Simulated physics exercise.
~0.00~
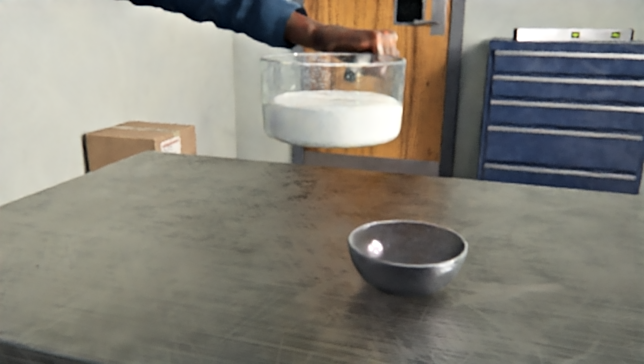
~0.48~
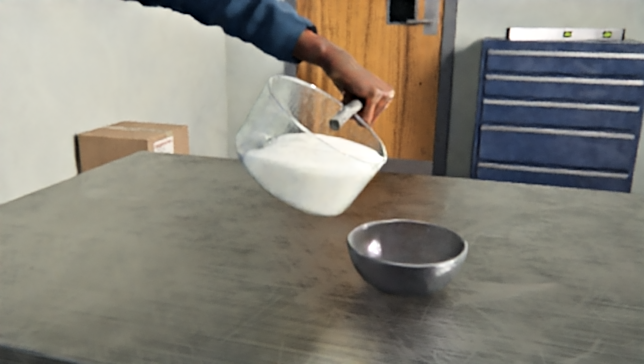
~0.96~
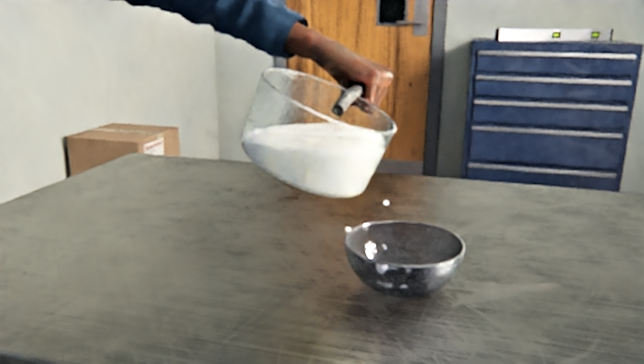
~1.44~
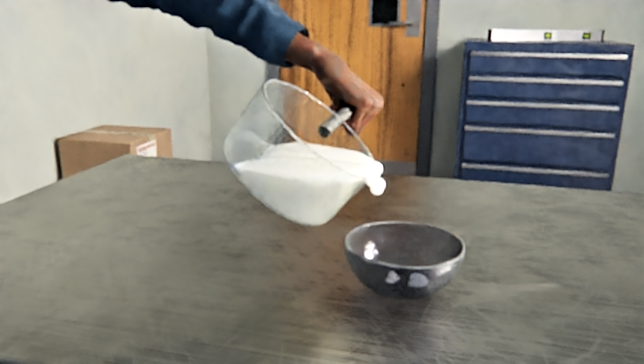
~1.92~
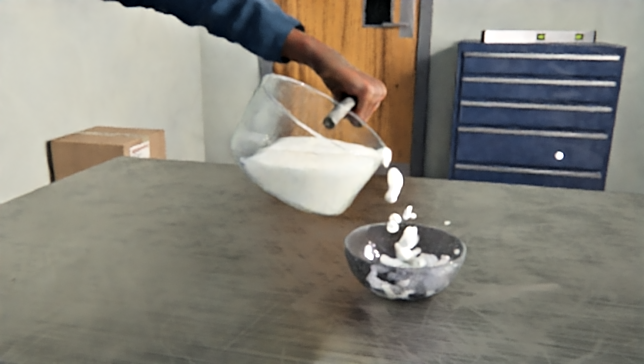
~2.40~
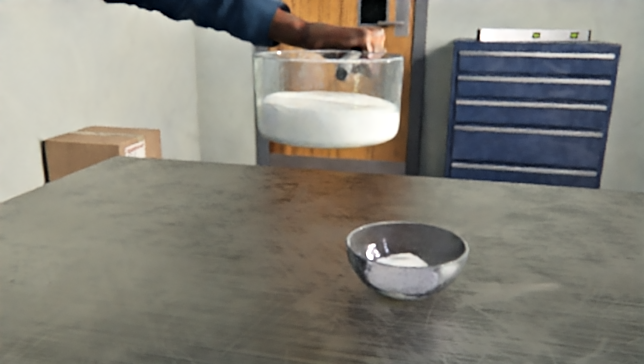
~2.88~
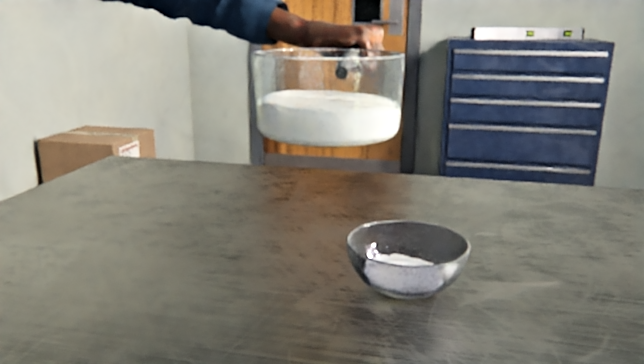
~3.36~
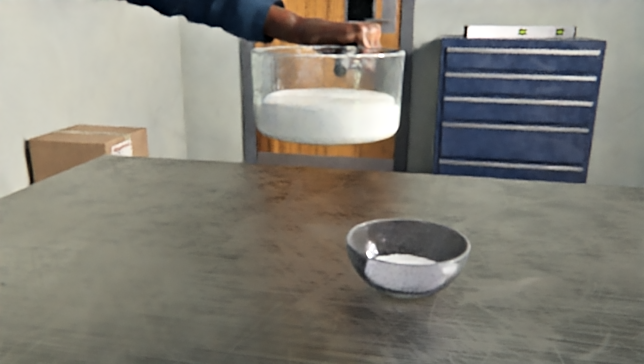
The clip opens with a hand holding a clear pot of milk above a gray table, up and to the left of an empty dark round bowl, with a cardboard box and a blue drawer cabinet behind. The hand lowers the pot and tips it toward the bowl, then eases it back a little as white drops fall in. It tilts the pot forward again, farther this time, and milk spills over the rim in blobs into the bowl. The hand then raises the pot level. At the end, a shallow pool of milk settles in the bowl, while plenty remains in the pot.
